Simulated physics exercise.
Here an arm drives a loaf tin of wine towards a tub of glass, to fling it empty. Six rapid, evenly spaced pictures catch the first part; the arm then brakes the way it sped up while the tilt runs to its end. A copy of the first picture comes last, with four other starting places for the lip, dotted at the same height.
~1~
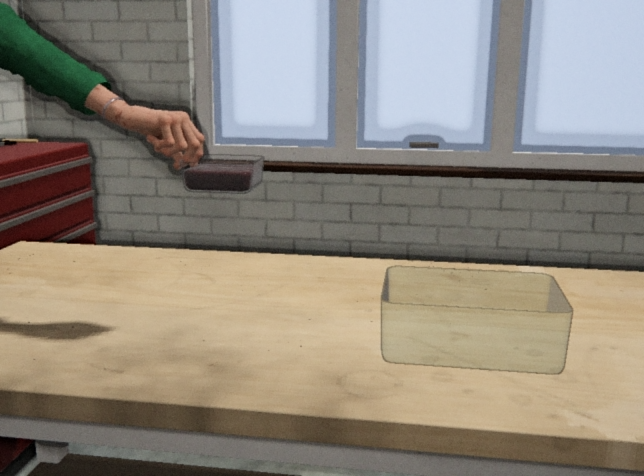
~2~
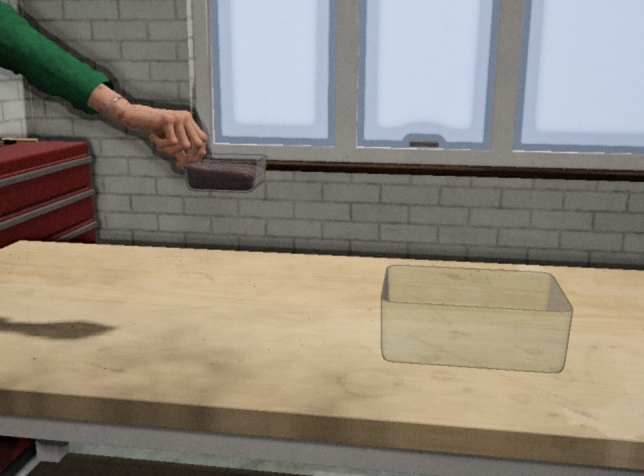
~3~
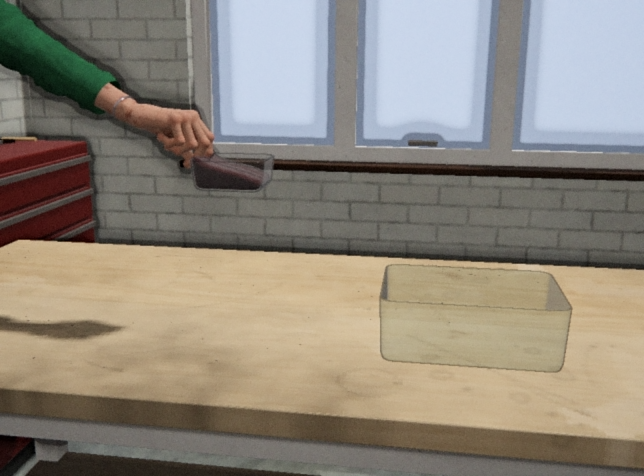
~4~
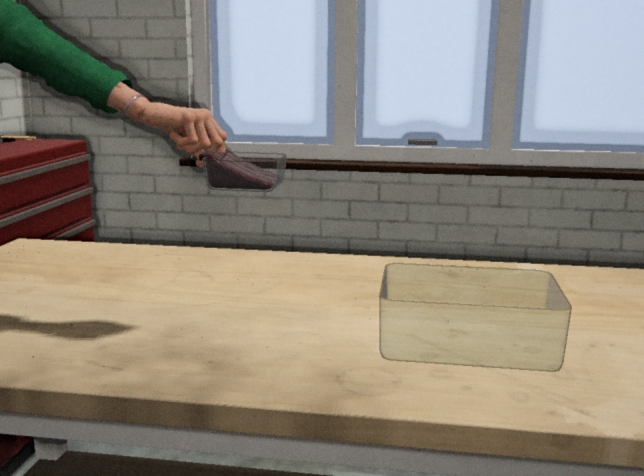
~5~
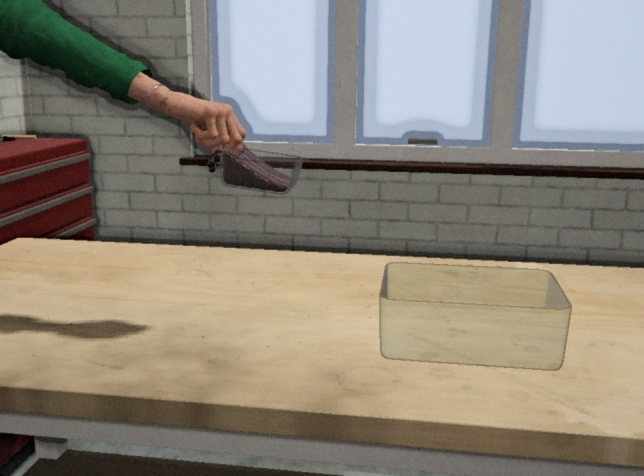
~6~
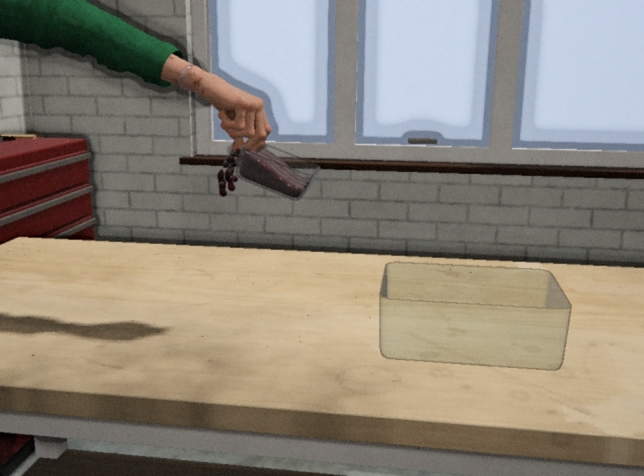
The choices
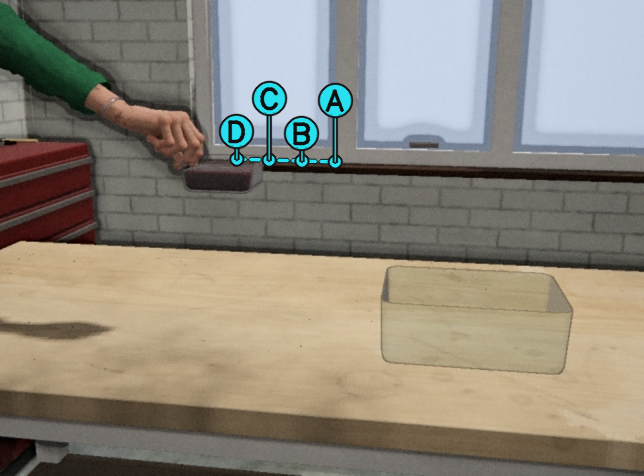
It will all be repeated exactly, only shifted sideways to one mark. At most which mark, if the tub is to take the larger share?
Use spot D.
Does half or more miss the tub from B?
No.
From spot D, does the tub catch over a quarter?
Yes.
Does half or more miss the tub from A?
No, not at all.
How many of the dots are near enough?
All of the four.
On the marked copy, A at (335, 162); B at (301, 161); C at (269, 160); D at (236, 159).
If A is chosen, about 86 % lands in the tub, 10 % falls short and 4 % goes beside or beyond.
If B is chosen, about 77 % lands in the tub, 13 % falls short and 10 % goes beside or beyond.
If C is chosen, about 71 % lands in the tub, 22 % falls short and 7 % goes beside or beyond.
If D is chosen, about 61 % lands in the tub, 31 % falls short and 7 % goes beside or beyond.
